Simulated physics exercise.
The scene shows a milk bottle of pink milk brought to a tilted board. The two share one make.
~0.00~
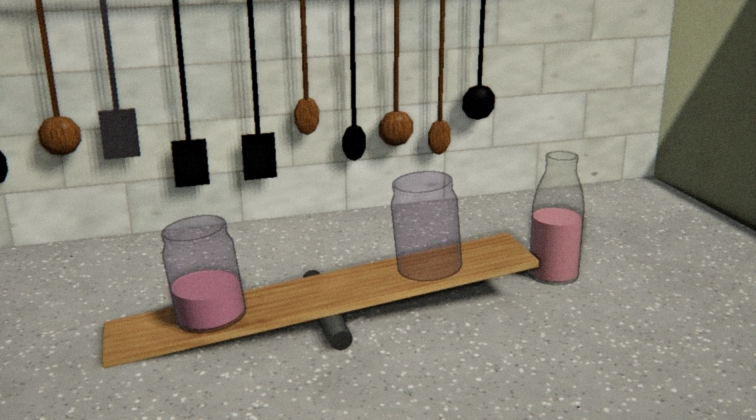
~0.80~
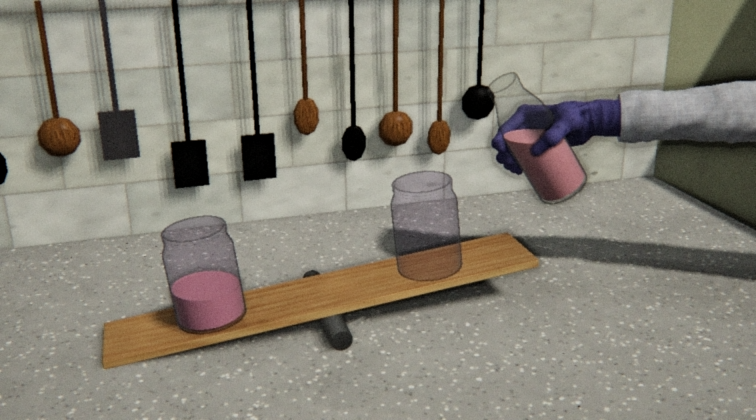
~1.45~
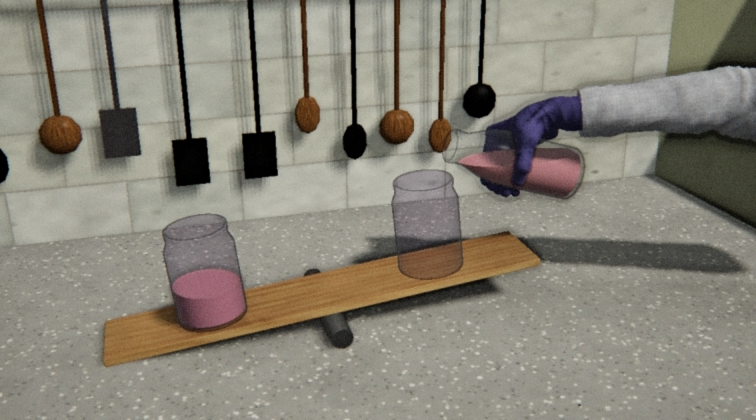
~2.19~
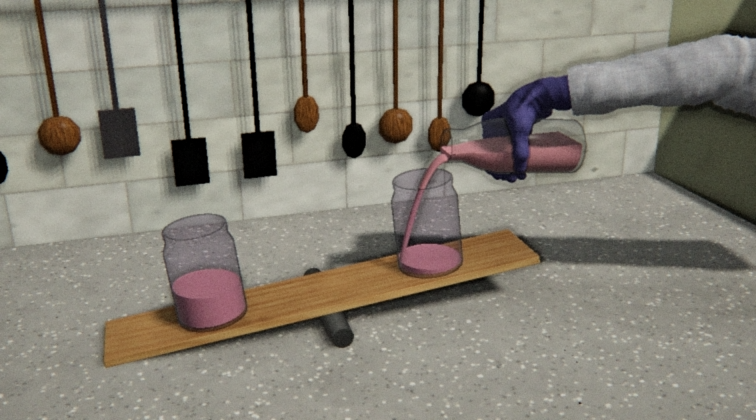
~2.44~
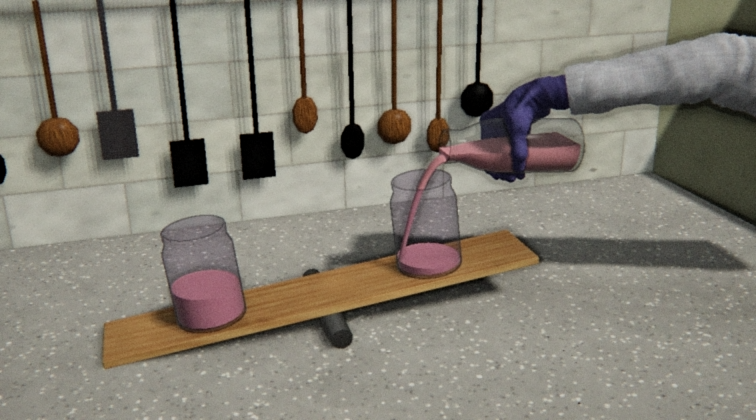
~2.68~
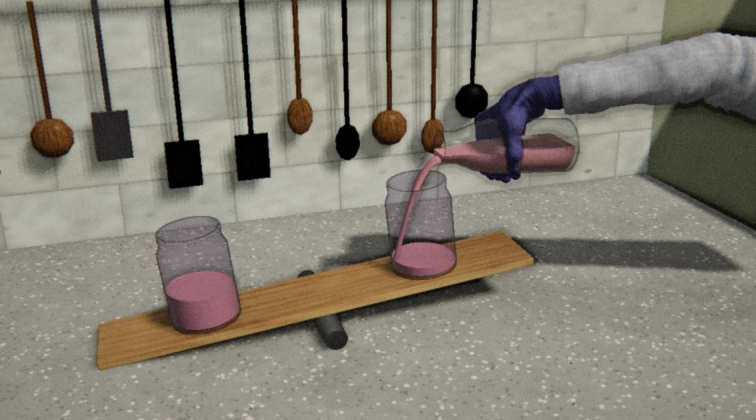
On a speckled kitchen counter, a purple-gloved hand lifted a bottle of pink milk, tipped it over the empty right jar on a tilted board, and poured a thin stream in while the board stayed still.
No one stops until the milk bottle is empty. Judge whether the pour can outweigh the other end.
It can.
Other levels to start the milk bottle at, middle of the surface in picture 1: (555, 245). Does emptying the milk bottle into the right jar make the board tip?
Result: It does nothing.
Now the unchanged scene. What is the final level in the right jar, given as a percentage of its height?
I'd say close to 50 per cent.
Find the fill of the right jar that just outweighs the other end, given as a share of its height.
Around 30 per cent, I'd say.
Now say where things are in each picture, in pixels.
In the first frame, at the start; milk bottle (558, 215) about half full; right jar (426, 222) empty, raised; left jar (202, 270) about a third full, on the low side.
In the second frame, a hand has the milk bottle; pipe (340, 338); right jar (425, 222) empty.
In the third frame, the milk bottle is tipped; milk bottle (509, 160) tipped 70° with all of its load; right jar (427, 221) empty.
In the fourth frame, the stream is running; pipe (342, 335); right jar nearly empty, surface at (430, 257); left jar about a third full, surface at (206, 284).
In the fifth frame, the stream is running; milk bottle (507, 146) tipped 85° with nearly all of its load; right jar (425, 220) nearly empty.
In the sixth frame, the stream is running; pipe (336, 337); right jar nearly empty, surface at (424, 256); left jar about a third full, surface at (200, 287).
Around 5.1 s, the right jar is about a quarter full; the board leans as before.
Around 6.9 s, the right jar is about half full; the board has swung over, and that end is down.
Around 9.0 s, the right jar is about half full; the board has swung over, and that end is down.
